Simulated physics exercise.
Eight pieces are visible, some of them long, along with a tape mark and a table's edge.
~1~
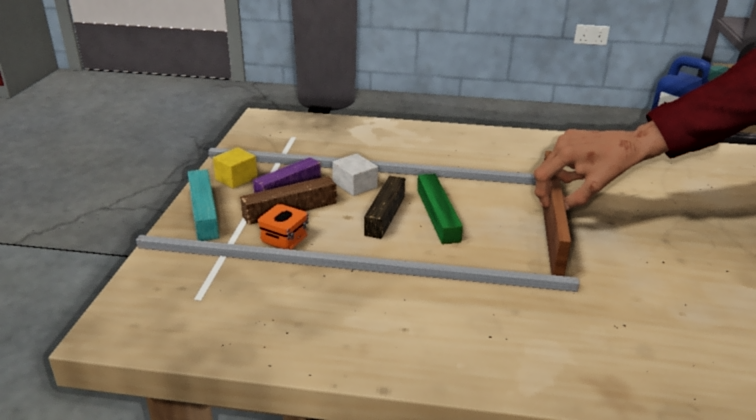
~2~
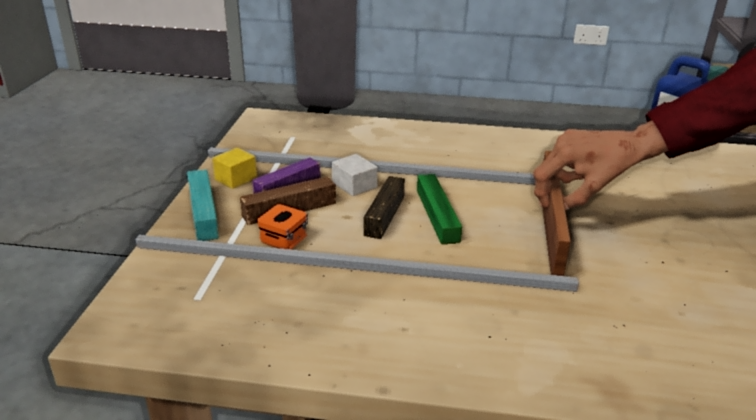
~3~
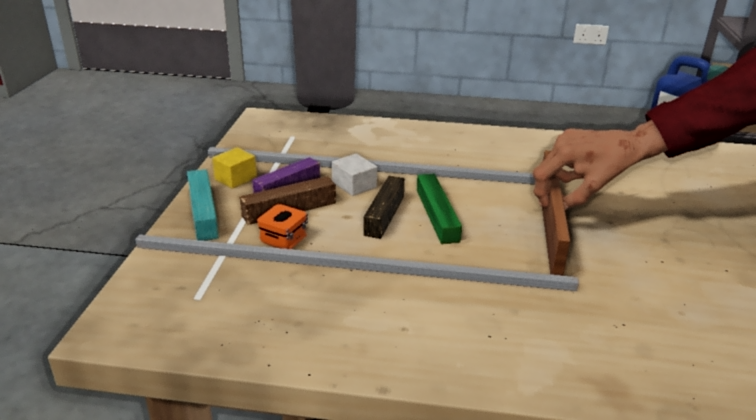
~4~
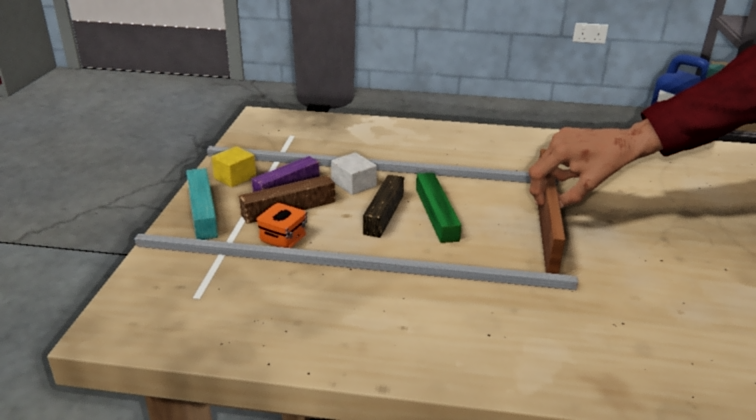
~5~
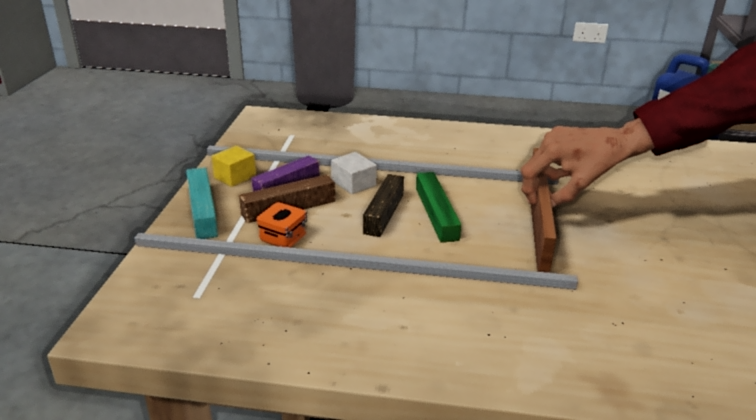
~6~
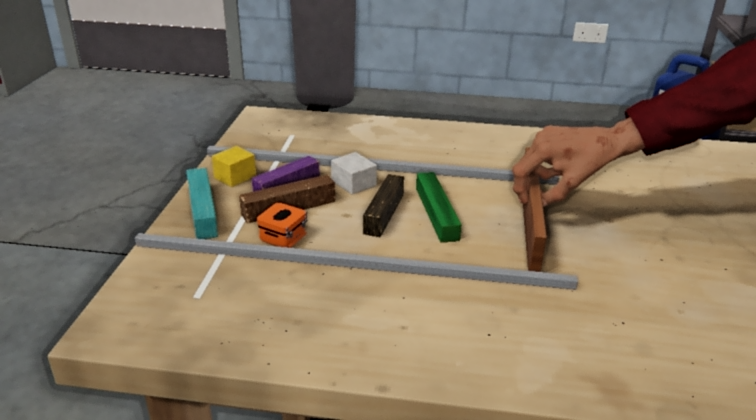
Hand sliding an upright brown board slowly left between two grey rails on a wooden table, the scattered coloured blocks staying still.
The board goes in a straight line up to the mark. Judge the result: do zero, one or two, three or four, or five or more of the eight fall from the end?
One or two of them fall from the end.
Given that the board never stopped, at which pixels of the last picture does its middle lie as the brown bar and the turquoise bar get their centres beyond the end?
The middle is at (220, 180) when it's the brown bar, and at (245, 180) when it's the turquoise bar.
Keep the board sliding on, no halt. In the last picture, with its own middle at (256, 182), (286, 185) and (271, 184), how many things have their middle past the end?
Place by place: 1, 0 and 0.
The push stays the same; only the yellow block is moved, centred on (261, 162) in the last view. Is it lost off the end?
Placed there, it goes off the edge.
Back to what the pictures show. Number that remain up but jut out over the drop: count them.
The overhang total is 1.
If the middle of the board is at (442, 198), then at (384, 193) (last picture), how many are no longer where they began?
Note: First position 1; second position 3.
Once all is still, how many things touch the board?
It touches 2.
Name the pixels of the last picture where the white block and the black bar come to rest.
About (240, 158), and about (226, 190).
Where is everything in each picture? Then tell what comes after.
In the first frame, turquoise bar (203, 204); yellow block (236, 168); purple bar (288, 179); board (554, 210); tape (255, 203).
In the second frame, yellow block (235, 168); brown bar (289, 200).
In the third frame, purple bar (287, 178); black bar (385, 206).
In the fourth frame, turquoise bar (202, 202); green stick (437, 206).
In the fifth frame, yellow block (234, 166); orange case (282, 227).
In the sixth frame, turquoise bar (202, 202); yellow block (234, 166); purple bar (287, 177); board (532, 206); tape (254, 201).
A little later, none off yet; turquoise bar at rest near (202, 202); yellow block at rest near (234, 166); purple bar at rest near (287, 177).
Next, none off yet; turquoise bar at rest near (202, 202); yellow block shifted a little near (222, 165); purple bar shifted about its own width near (245, 170).
When it is over, the number that fall off is one or two; down, yellow block.
